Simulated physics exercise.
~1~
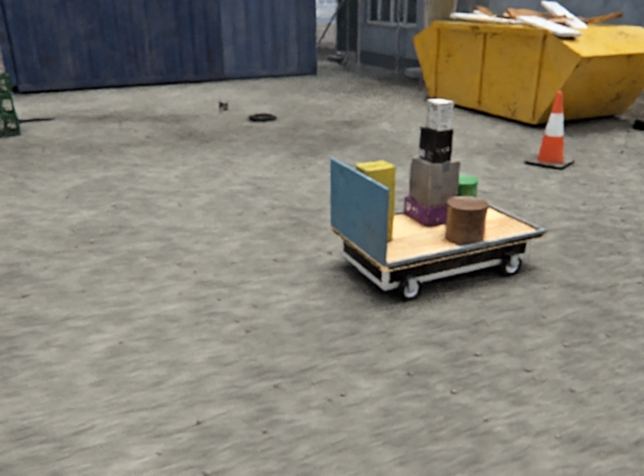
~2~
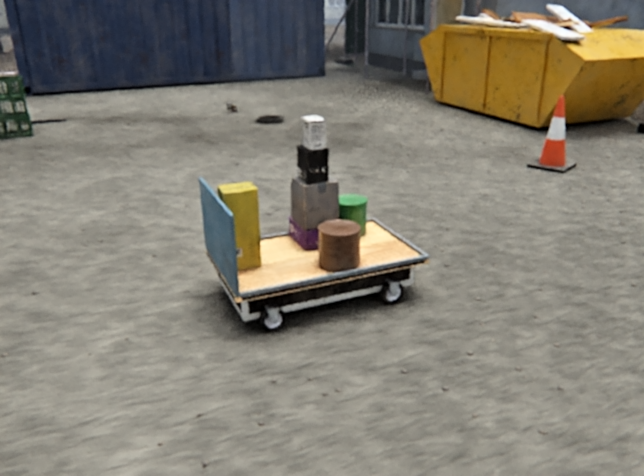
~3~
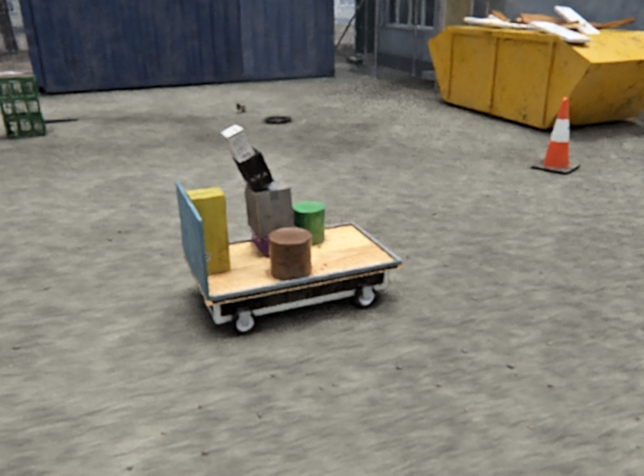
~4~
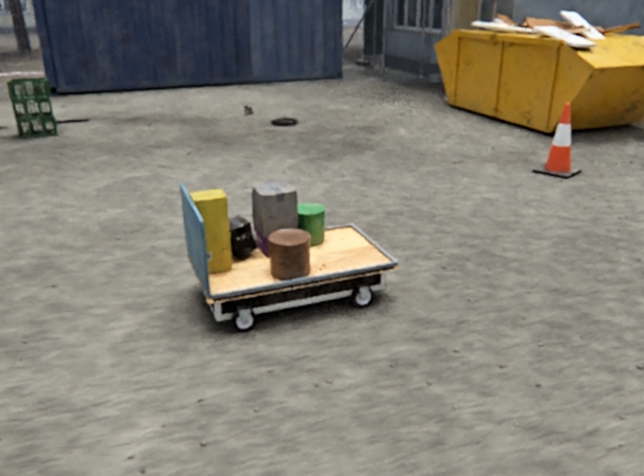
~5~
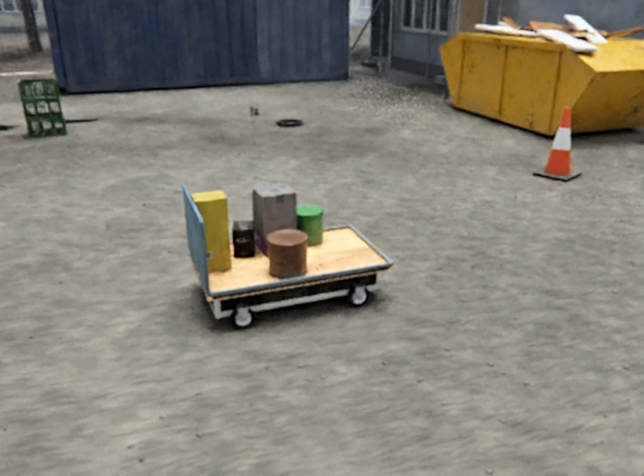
A low, flat cart with a blue board at its left end rolls leftward across a grey gravel yard, seen from slightly above as the view drifts a little. It carries a yellow box by the board, brown and green pails to the right, and a stack with purple at the bottom, then grey, black and white boxes. An orange and white cone and a yellow skip stand behind on the right. As the cart comes to a halt, the white and black boxes tip left off the grey one. The black box settles on the deck between the yellow and grey boxes, while the white one is no longer in sight.
